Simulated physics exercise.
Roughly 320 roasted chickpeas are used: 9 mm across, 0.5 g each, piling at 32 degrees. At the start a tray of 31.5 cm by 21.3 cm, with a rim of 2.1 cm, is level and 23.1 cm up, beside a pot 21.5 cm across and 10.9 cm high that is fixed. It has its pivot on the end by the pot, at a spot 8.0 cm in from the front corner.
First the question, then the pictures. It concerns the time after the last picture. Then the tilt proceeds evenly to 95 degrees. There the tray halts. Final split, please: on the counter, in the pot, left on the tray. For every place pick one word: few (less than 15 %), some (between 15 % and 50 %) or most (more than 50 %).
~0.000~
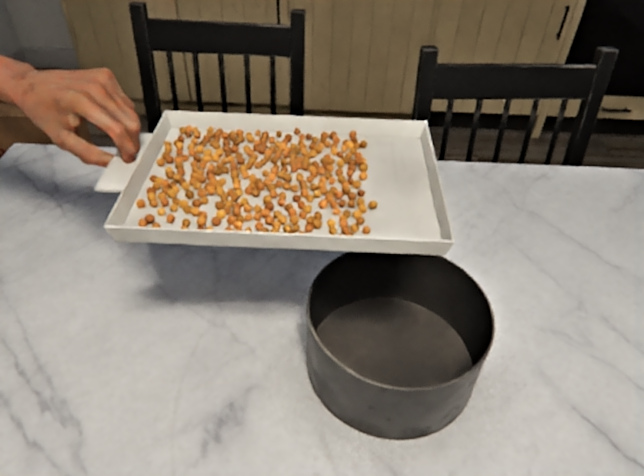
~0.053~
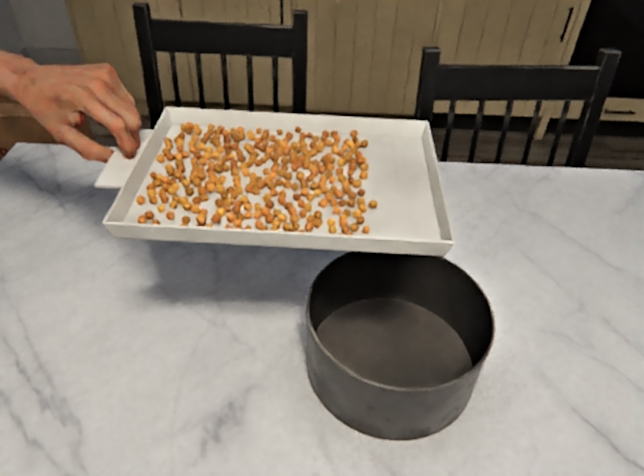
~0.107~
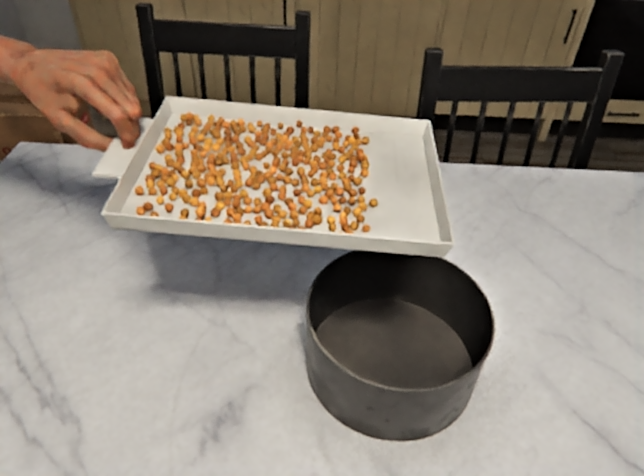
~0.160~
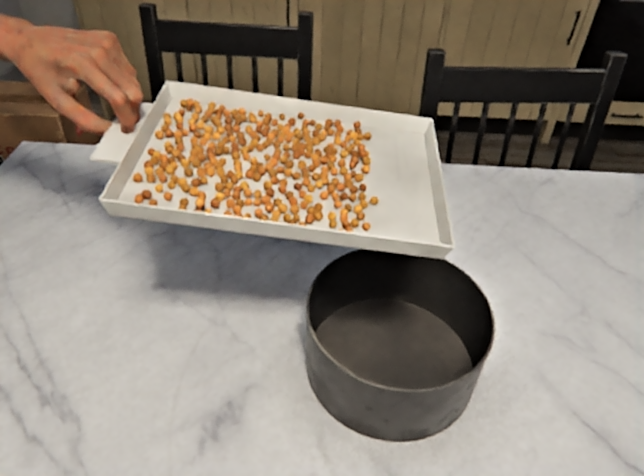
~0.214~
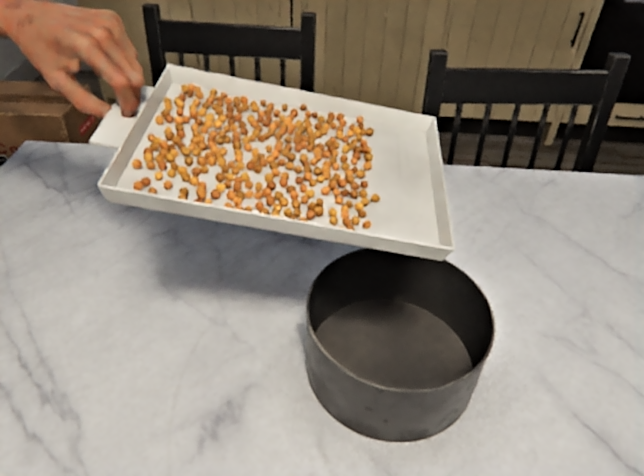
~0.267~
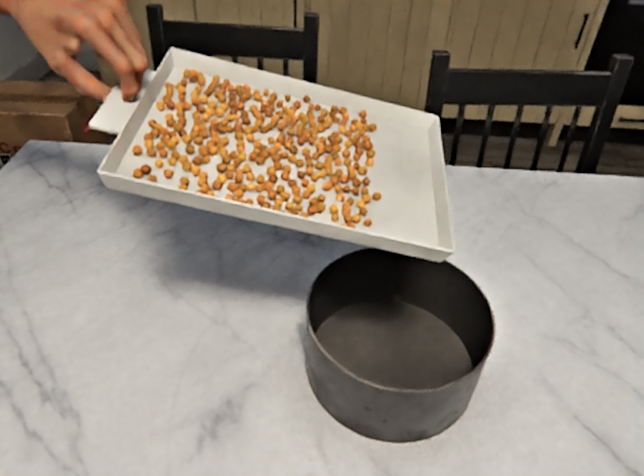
Counter gets few, pot gets most, tray gets few.
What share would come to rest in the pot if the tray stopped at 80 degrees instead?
I'd put it at close to 80 per cent.
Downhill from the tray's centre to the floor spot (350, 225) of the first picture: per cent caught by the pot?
That would be close to 95 per cent.
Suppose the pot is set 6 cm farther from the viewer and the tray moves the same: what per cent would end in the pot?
Estimated share: Around 35 in a hundred.
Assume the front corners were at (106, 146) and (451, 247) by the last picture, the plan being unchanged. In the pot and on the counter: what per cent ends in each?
Final per cent - pot 70, counter 30.
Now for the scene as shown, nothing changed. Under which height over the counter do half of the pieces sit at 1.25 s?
About 26 cm.
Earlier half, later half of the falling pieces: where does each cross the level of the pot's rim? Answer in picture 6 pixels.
First near (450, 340), then at (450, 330).
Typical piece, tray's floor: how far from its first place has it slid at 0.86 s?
Around 13 centimetres.
After 0.86 s, tilt 52 degrees; the tray holds 100 %, the pot 0 %.
After 1.25 s, tilt 77 degrees; the tray holds 85 %, the pot 10 %.
After 1.73 s, tilt 95 degrees; the tray holds 10 %, the pot 70 %.
By 2.9 s all is still; counter 5 %, pot 95 %, tray 0 %.
